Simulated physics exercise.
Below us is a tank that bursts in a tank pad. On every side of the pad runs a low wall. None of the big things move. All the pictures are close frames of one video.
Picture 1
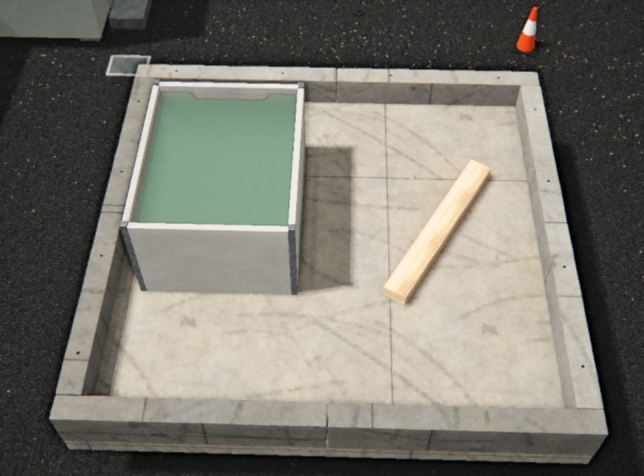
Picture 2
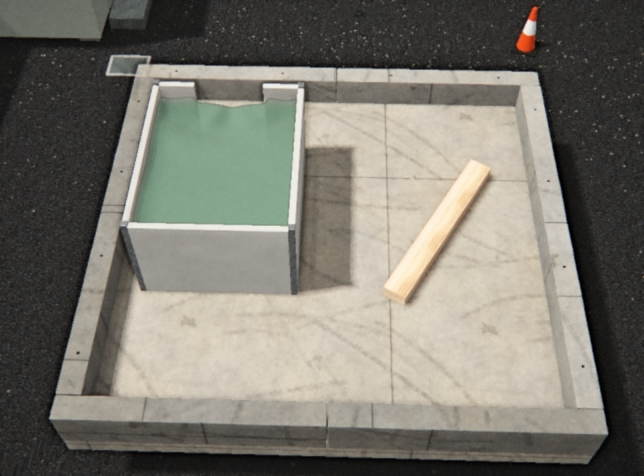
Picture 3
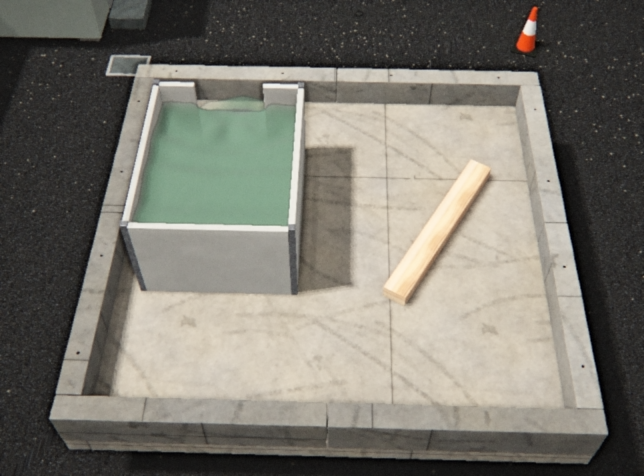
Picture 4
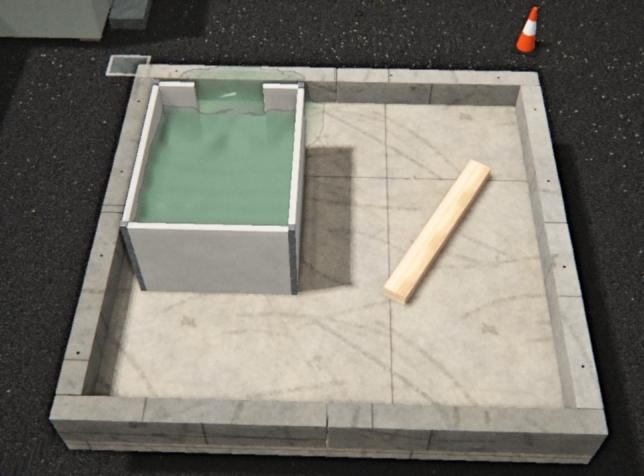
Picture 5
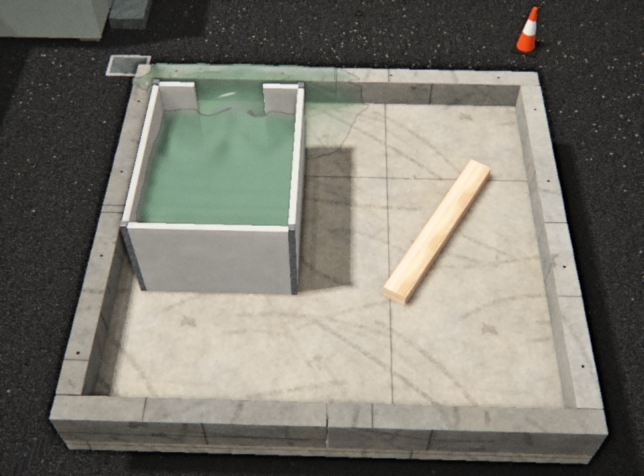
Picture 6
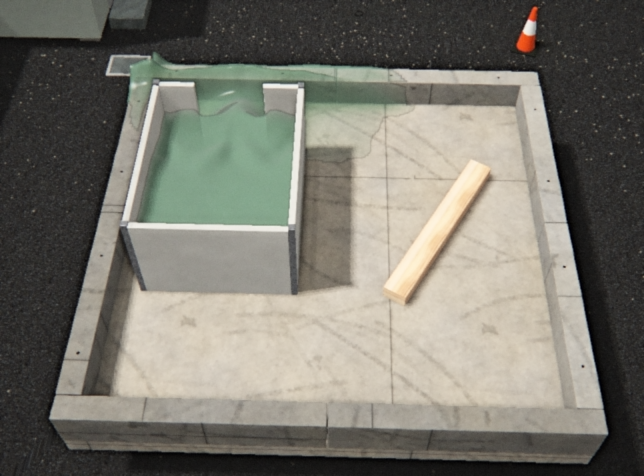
The clip opens on an intact, open-topped tank of green water standing in a low-walled concrete pad beside a wooden beam. A gap appears in the tank's far side and water pours out, then spreads rightward along the pad's far wall in a thin green sheet while the beam stays still.
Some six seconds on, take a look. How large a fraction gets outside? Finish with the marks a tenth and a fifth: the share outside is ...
The share outside is between a tenth and a fifth.
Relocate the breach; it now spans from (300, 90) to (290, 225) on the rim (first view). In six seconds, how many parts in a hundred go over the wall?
About 8 %.
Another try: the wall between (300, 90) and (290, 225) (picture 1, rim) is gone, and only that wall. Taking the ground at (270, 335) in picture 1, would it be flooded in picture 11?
That spot ends up spared.
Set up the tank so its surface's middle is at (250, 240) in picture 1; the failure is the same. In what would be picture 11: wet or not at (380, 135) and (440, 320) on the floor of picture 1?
One after the other: Covered, dry.
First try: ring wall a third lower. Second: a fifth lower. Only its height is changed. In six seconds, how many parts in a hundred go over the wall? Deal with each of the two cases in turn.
About 32 percent in the first case, about 24 percent in the second.
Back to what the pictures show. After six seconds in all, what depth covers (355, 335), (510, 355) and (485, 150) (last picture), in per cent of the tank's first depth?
First spot roughly 12 %, second 16 %, third 16 %.
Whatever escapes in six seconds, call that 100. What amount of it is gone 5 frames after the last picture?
Share gone: About 45 %.
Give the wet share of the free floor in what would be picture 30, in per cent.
Estimate: Some 90 in a hundred.
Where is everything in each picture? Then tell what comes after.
In the first picture, the tank at (220, 156) is whole and still.
In the second picture, water pours out on the tank's far side and has run to a hidden place.
In the third picture, water pours out on the tank's far side and has run to a hidden place.
In the fourth picture, the front is at (315, 105), out from the gap on the tank's far side.
In the fifth picture, the front is at (359, 106), out from the gap on the tank's far side.
In the sixth picture, the front is at (407, 107), out from the gap on the tank's far side.
A moment on, water covers 25 % of the floor; the low wall has let 3 % over.
Next, water covers 35 % of the floor; the low wall has let 7 % over.
Then, water covers 60 % of the floor; the low wall has let 14 % over.
Later, water covers 75 % of the floor; the low wall has let 15 % over.
In the end, water covers 80 % of the floor; the low wall has let 15 % over.
